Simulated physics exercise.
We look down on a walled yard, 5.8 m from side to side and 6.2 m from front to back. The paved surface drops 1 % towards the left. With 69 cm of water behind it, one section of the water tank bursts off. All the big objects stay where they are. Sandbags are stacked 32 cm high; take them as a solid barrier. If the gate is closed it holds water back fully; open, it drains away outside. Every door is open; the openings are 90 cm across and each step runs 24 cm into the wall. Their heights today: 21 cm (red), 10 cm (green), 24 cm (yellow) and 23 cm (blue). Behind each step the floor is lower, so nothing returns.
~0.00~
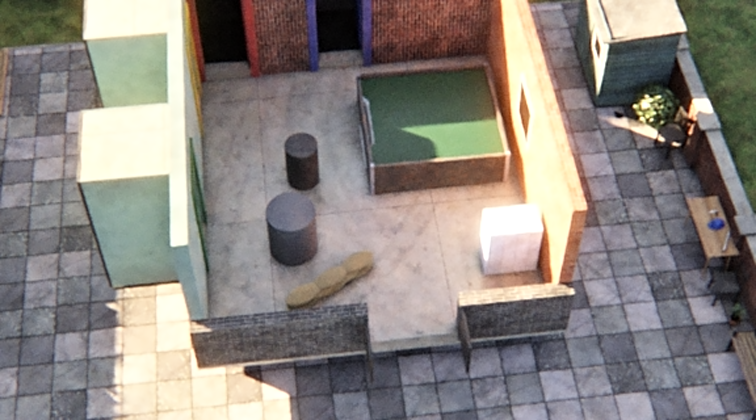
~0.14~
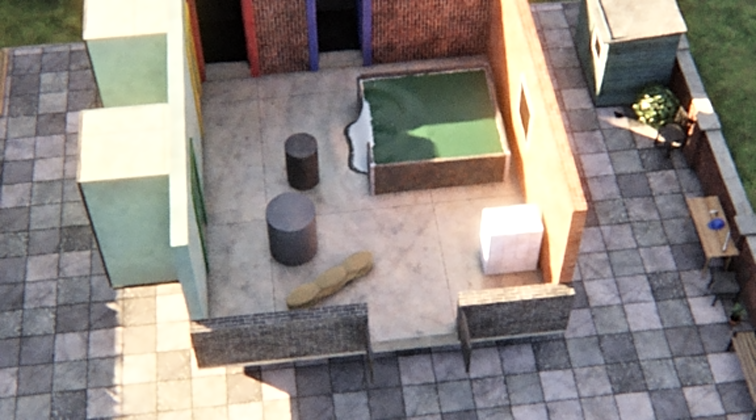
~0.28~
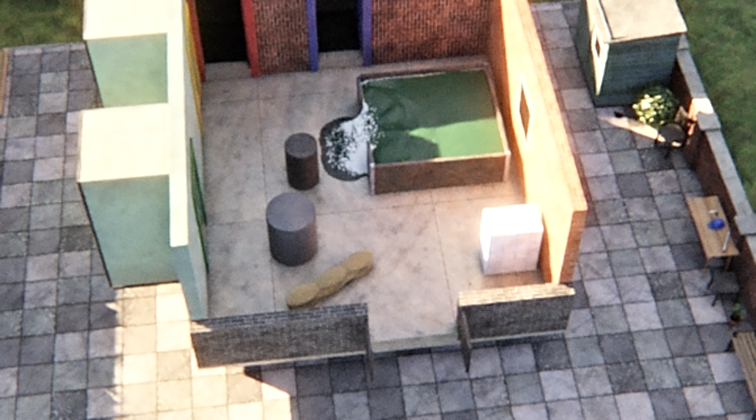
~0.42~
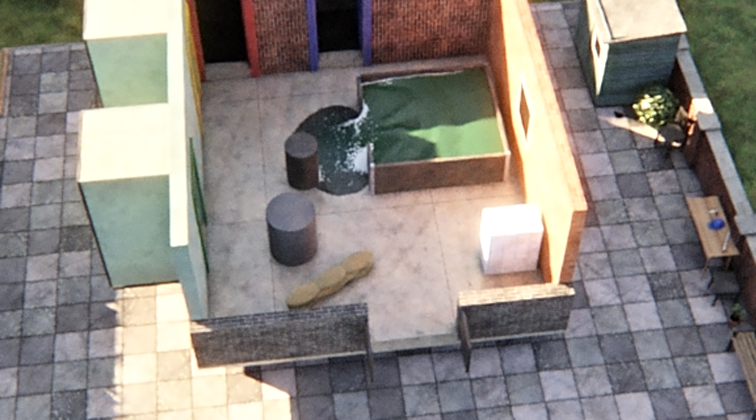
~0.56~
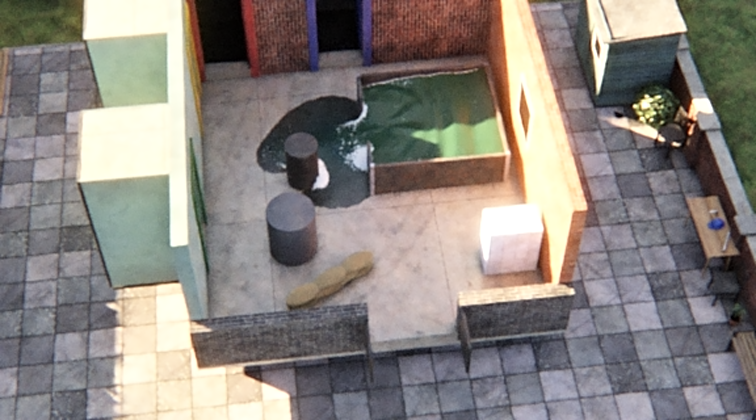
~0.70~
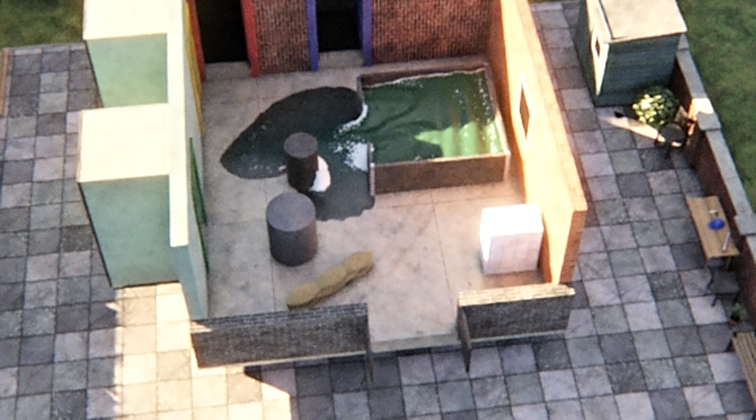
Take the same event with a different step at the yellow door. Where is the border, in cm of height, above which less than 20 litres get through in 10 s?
About 31 cm.
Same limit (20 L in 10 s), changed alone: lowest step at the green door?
Roughly 11.5 cm at green.
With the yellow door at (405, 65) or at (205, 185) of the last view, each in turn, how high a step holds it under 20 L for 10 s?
Roughly 11.5 and 21 cm.
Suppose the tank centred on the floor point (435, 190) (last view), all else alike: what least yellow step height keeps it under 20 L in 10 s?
Then roughly 13.5 cm.
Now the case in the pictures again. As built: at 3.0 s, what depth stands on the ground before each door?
In cm: Red 28, green 8, yellow 34, blue 1.
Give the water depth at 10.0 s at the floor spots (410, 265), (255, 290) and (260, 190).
Roughly 7, 13 and 6 cm, in turn.
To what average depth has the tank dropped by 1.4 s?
Roughly 51 cm on average.
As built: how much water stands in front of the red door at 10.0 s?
Some 13.0 cm.
After 1.4 s water covers 30 % of the floor, deepest (46 cm) near (320, 170); 27 cm at the yellow door, 0 litres in over its 24 cm step.
After 3.0 s water covers 55 % of the floor, deepest (38 cm) near (200, 83); 34 cm at the yellow door, 52 litres in over its 24 cm step.
After 10.0 s water covers 95 % of the floor, deepest (16 cm) near (337, 77); 15 cm at the yellow door, 80 litres in over its 24 cm step.
At the yellow door as built, the water arrived by 1.1 s and peaked near 37 cm at 2.6 s.
Run again over the same 10 s with other heights there, 60 litres in over 25.5 cm, 7 litres over 34 cm. The limit of 20 litres is kept from about 31 cm up.
